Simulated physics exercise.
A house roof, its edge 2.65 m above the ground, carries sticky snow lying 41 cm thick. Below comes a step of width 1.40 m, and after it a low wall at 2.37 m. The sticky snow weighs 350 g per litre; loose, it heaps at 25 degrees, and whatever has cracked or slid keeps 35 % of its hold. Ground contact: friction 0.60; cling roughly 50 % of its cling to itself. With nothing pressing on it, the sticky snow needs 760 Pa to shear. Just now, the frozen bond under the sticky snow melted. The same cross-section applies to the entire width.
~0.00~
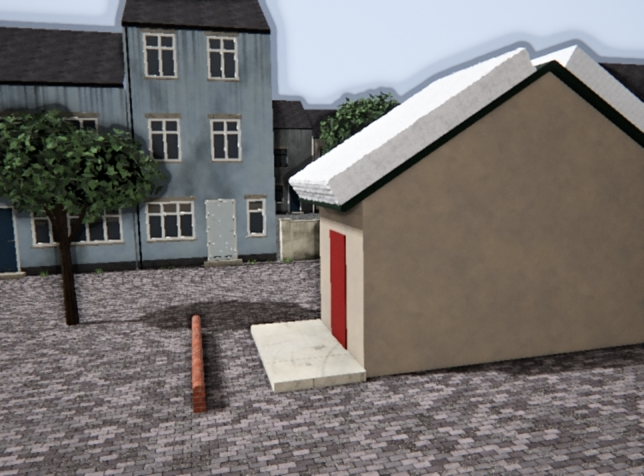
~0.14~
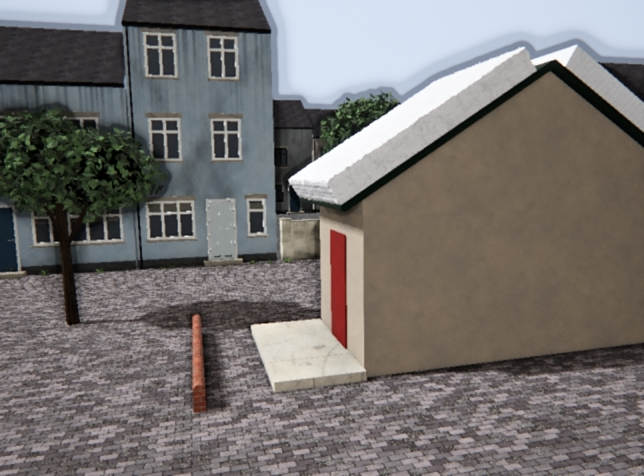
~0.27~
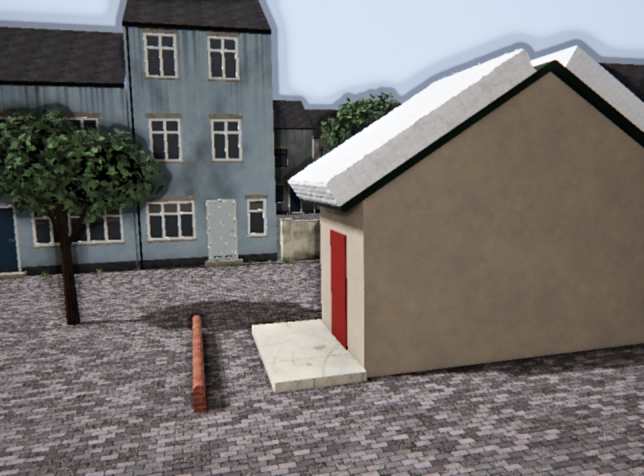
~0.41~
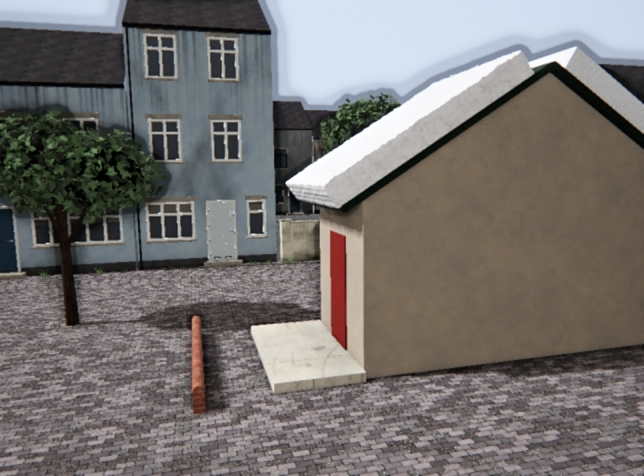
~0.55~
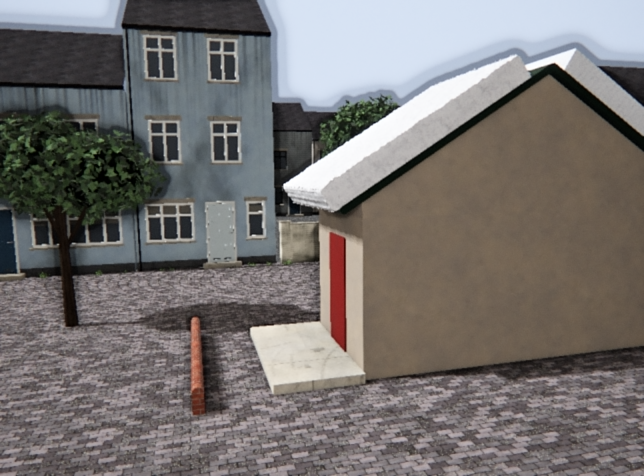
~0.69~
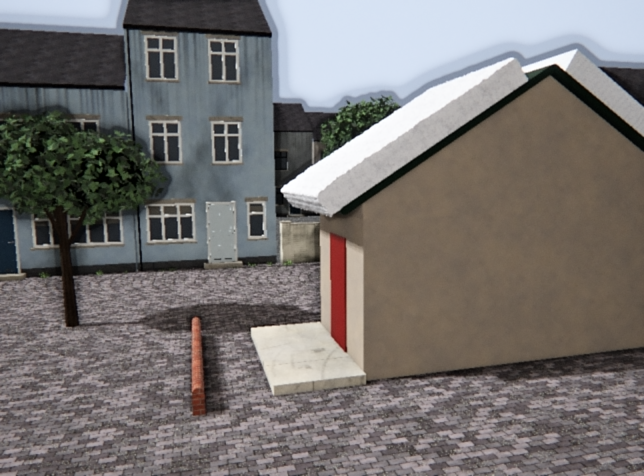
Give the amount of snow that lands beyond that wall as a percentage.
25 %.
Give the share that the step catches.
30 %, roughly.
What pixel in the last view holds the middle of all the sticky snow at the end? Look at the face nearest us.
Look around (236, 379) on the near face.
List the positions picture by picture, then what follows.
Foremost bit of the sticky snow at (328, 185), 3 % of it past the eaves, in one piece, in the first picture.
Foremost bit of the sticky snow at (328, 185), its middle shifted 8 mm, 3 % of it past the eaves, in one piece, in the second picture.
Foremost bit of the sticky snow at (327, 186), its middle shifted 2.9 cm, 3 % of it past the eaves, in one piece, in the third picture.
Foremost bit of the sticky snow at (324, 189), its middle shifted 6.5 cm, 4 % of it past the eaves, in one piece, in the fourth picture.
Foremost bit of the sticky snow at (320, 193), its middle shifted 12 cm, 6 % of it past the eaves, in one piece, in the fifth picture.
Foremost bit of the sticky snow at (317, 198), its middle shifted 19 cm, 8 % of it past the eaves, in one piece, in the sixth picture.
After 1.11 s, 92 % is still on the roof and 0 % is past the low wall.
After 1.60 s, 80 % is still on the roof and 0 % is past the low wall.
After 2.10 s, 59 % is still on the roof and 0 % is past the low wall.
After 2.60 s, 34 % is still on the roof and 0 % is past the low wall.
After 4.50 s, none is still on the roof and 25 % is past the low wall.
